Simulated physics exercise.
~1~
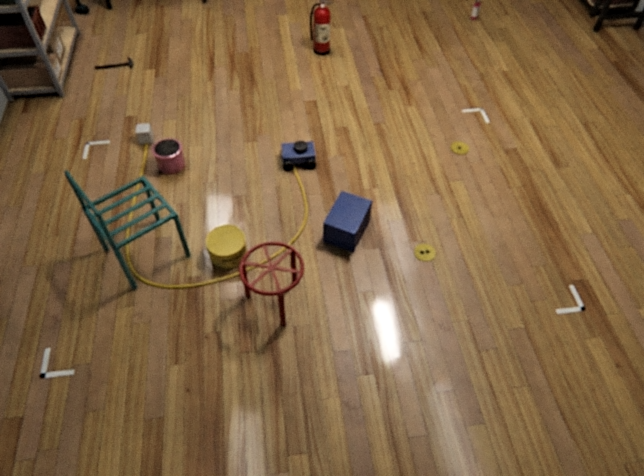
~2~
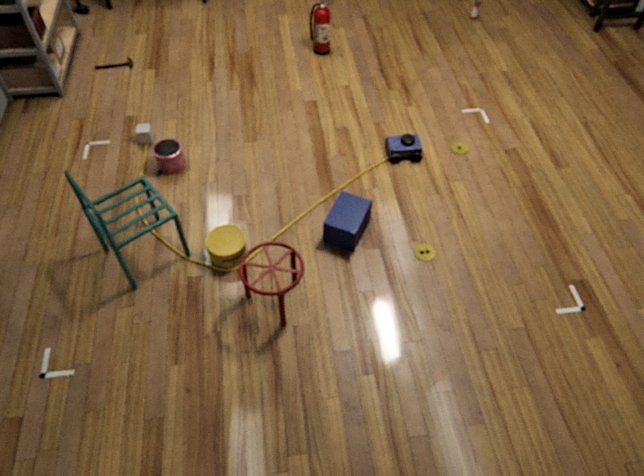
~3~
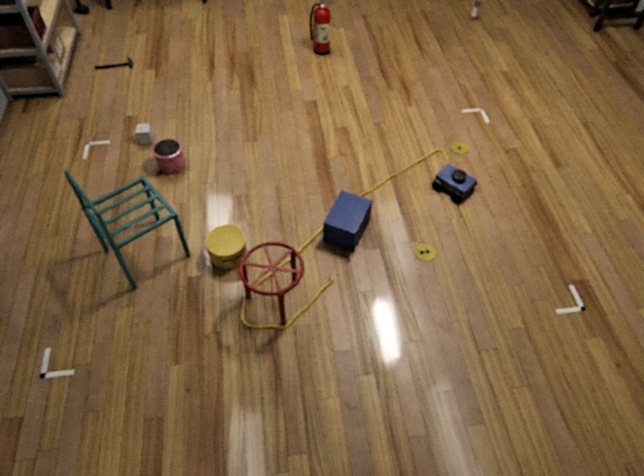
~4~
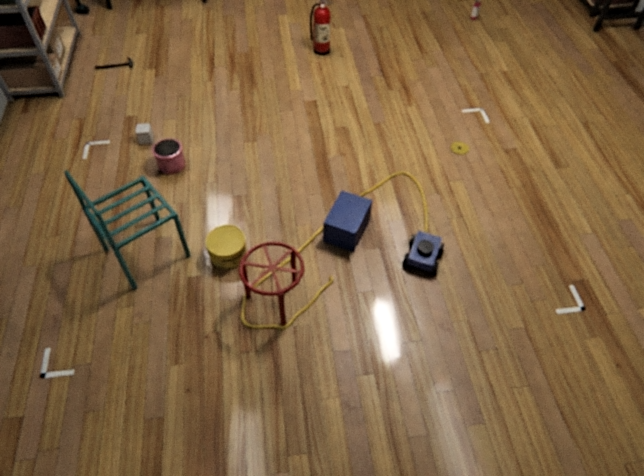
A wooden floor in a cluttered room is seen from above at an angle, with shelving at the upper left and a red fire extinguisher near the top. A small blue cart trails a yellow lead from a pale block at the left, past a teal chair, pink pot, yellow bin, red stool and blue crate. The cart rolls right toward the farther yellow mark, drawing the lead straighter. The lead comes free of the block and drags among the stool's legs as the cart turns down and right. Finally the cart stops over the nearer mark, lead looped behind it, crate and stool still in place.
